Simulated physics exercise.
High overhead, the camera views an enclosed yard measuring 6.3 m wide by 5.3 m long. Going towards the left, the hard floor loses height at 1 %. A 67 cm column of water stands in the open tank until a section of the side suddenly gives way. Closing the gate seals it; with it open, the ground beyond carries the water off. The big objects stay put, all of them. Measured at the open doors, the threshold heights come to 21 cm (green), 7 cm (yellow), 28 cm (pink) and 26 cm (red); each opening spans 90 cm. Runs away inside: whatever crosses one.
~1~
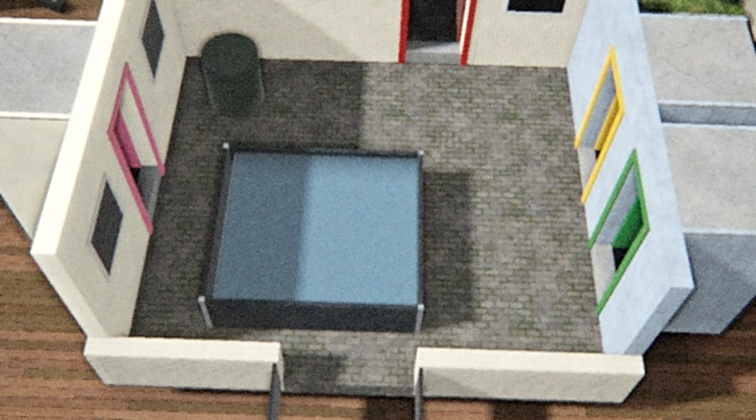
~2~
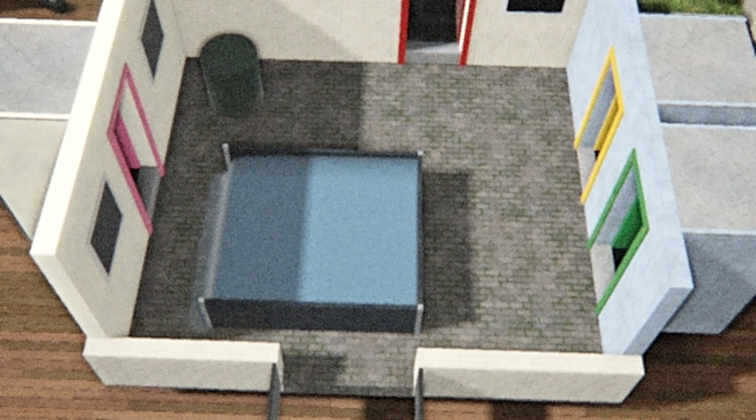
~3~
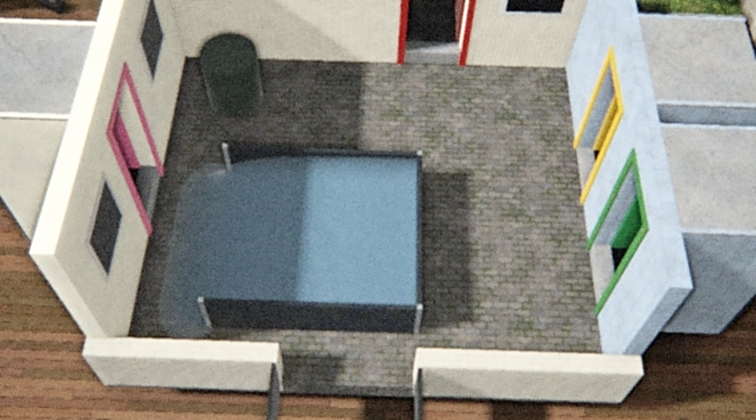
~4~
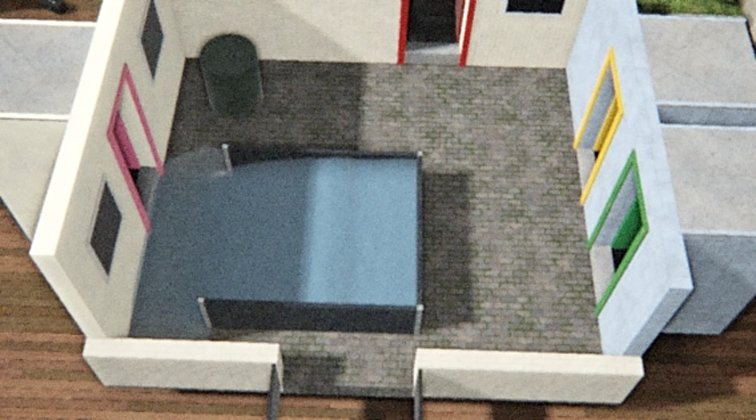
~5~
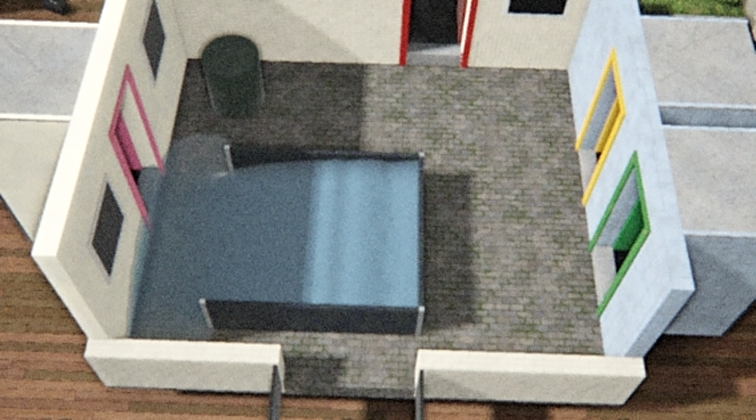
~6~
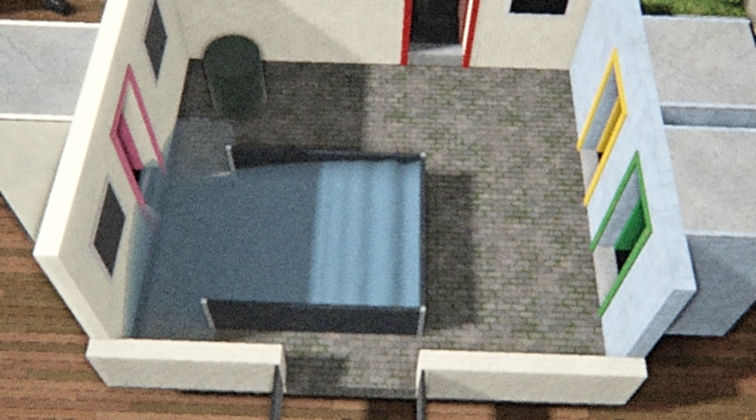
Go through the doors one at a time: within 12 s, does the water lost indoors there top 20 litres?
As I see it, green door: The total remains smaller than the cap; yellow door: The total grows larger than the cap; pink door: The total grows larger than the cap; red door: The total remains smaller than the cap.
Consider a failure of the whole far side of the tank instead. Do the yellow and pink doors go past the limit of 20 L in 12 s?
Log - yellow: Threshold topped, pink: Threshold not reached.
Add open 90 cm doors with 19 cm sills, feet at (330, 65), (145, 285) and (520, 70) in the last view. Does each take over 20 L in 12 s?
The first one doesn't reach it, the second one exceeds it, and the third one doesn't reach it.
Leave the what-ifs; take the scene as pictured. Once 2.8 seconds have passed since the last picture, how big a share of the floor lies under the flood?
Near 65 per cent is wet.
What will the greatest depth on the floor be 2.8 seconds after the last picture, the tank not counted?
Peak depth: Approx. 44 cm.
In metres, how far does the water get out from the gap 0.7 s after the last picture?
About 3.6 m out.
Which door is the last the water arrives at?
The answer is the yellow door.
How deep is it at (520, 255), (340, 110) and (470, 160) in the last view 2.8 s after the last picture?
About 0, 9 and 0 cm respectively.
Then, 0.7 s after the last picture water covers 20 % of the floor and is deepest (63 cm) near (130, 349); green door not reached, yellow door not reached, pink door 51 cm at the sill, 77 L in, red door not reached.
Then, 1.5 s after the last picture water covers 35 % of the floor and is deepest (56 cm) near (187, 71); green door not reached, yellow door not reached, pink door 45 cm at the sill, 171 L in, red door not reached.
Then, 2.8 s after the last picture water covers 65 % of the floor and is deepest (44 cm) near (189, 63); green door 8 cm at the sill, 0 L in, yellow door not reached, pink door 30 cm at the sill, 227 L in, red door 5 cm at the sill, 0 L in.
Then, 6.3 s after the last picture water covers 95 % of the floor and is deepest (28 cm) near (147, 265); green door 5 cm at the sill, 0 L in, yellow door 14 cm at the sill, 72 L in, pink door 25 cm at the sill, 230 L in, red door 5 cm at the sill, 0 L in.
Then, 11.3 s after the last picture water covers 95 % of the floor and is deepest (14 cm) near (579, 234); green door 14 cm at the sill, 0 L in, yellow door 7 cm at the sill, 106 L in, pink door 12 cm at the sill, 230 L in, red door 9 cm at the sill, 0 L in.
